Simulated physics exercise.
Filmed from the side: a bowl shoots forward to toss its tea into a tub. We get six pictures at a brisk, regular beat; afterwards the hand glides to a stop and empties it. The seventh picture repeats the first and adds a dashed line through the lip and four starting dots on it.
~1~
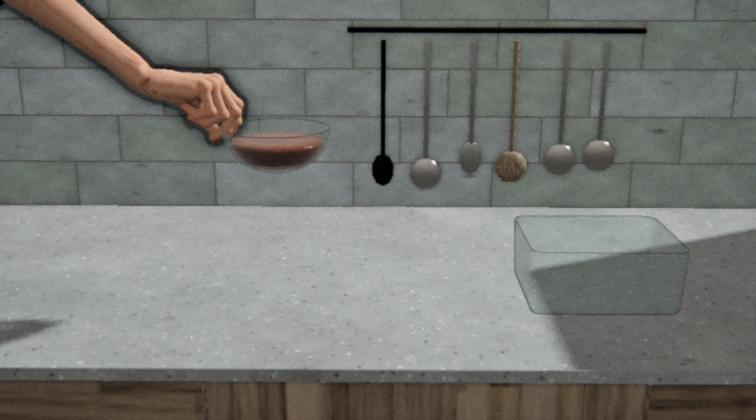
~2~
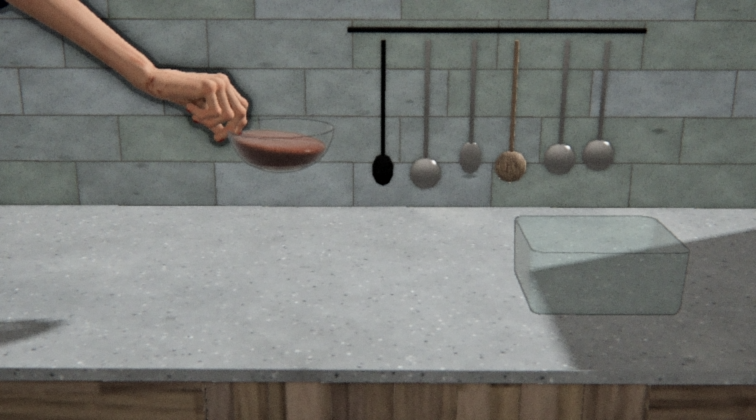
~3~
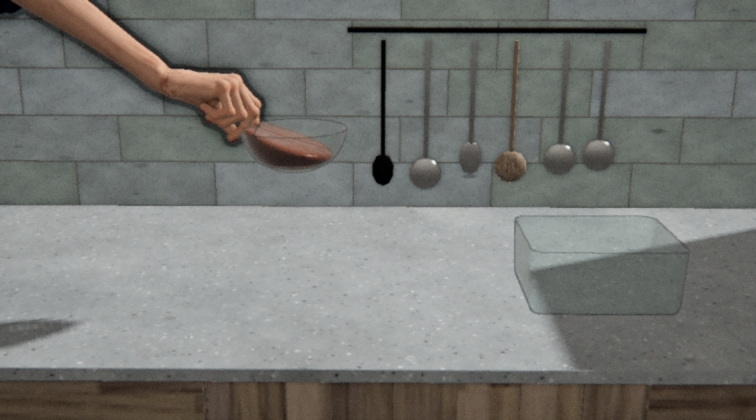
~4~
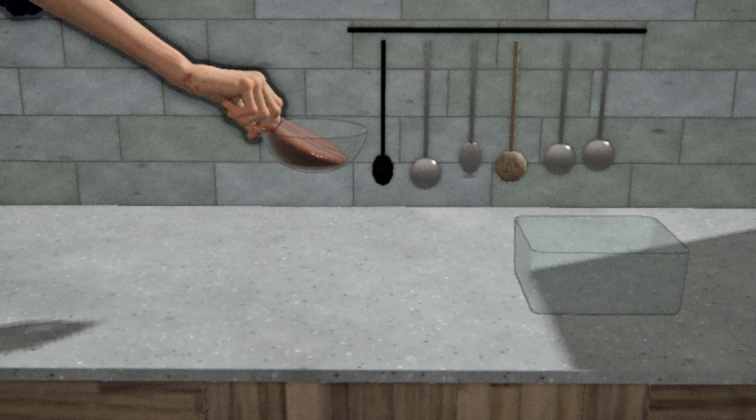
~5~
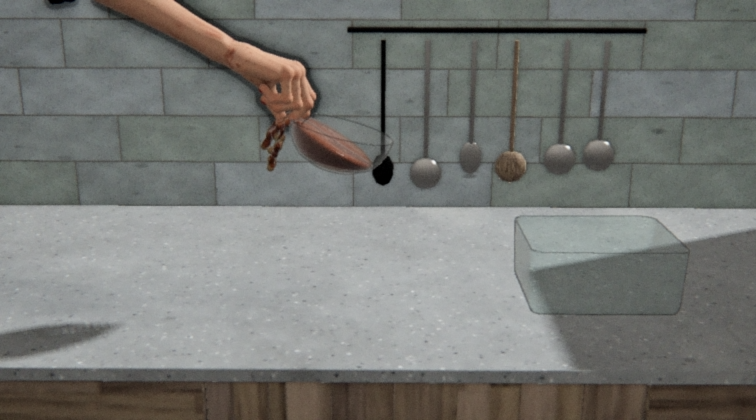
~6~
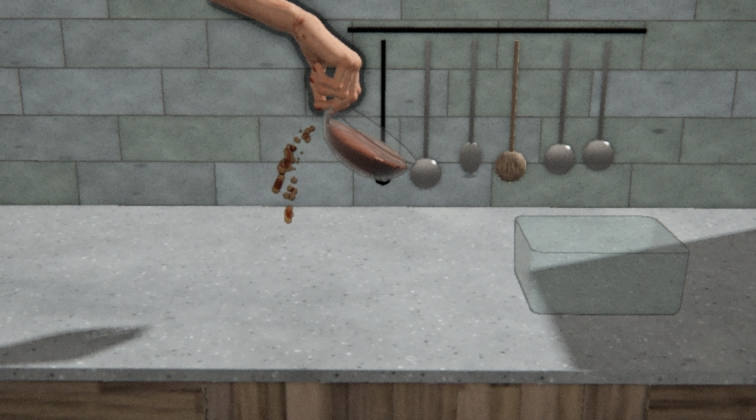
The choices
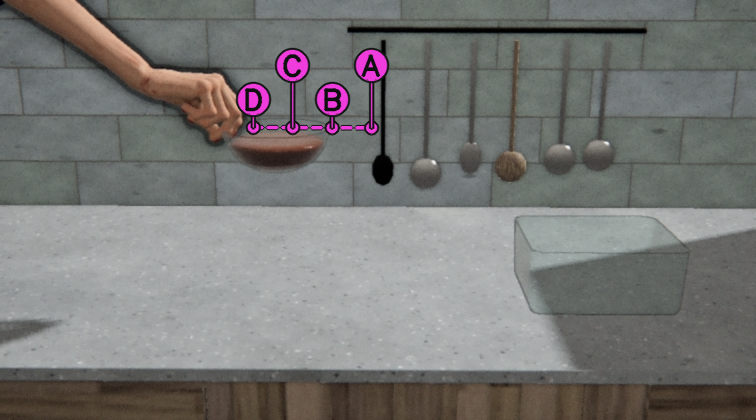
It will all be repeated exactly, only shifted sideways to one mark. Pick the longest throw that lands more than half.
I would pick dot A.
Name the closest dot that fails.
Here it is dot B.
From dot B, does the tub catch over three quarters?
No, less.
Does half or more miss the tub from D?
Yes.
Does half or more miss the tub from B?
Yes, it does.
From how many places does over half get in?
One of them.
On the marked copy, A at (371, 127); B at (332, 127); C at (292, 127); D at (253, 127).
For dot A, about 62 % lands in the tub, 23 % falls short and 15 % goes beside or beyond.
For dot B, about 24 % lands in the tub, 66 % falls short and 9 % goes beside or beyond.
For dot C, about 0 % lands in the tub, 96 % falls short and 4 % goes beside or beyond.
For dot D, about 0 % lands in the tub, 100 % falls short.
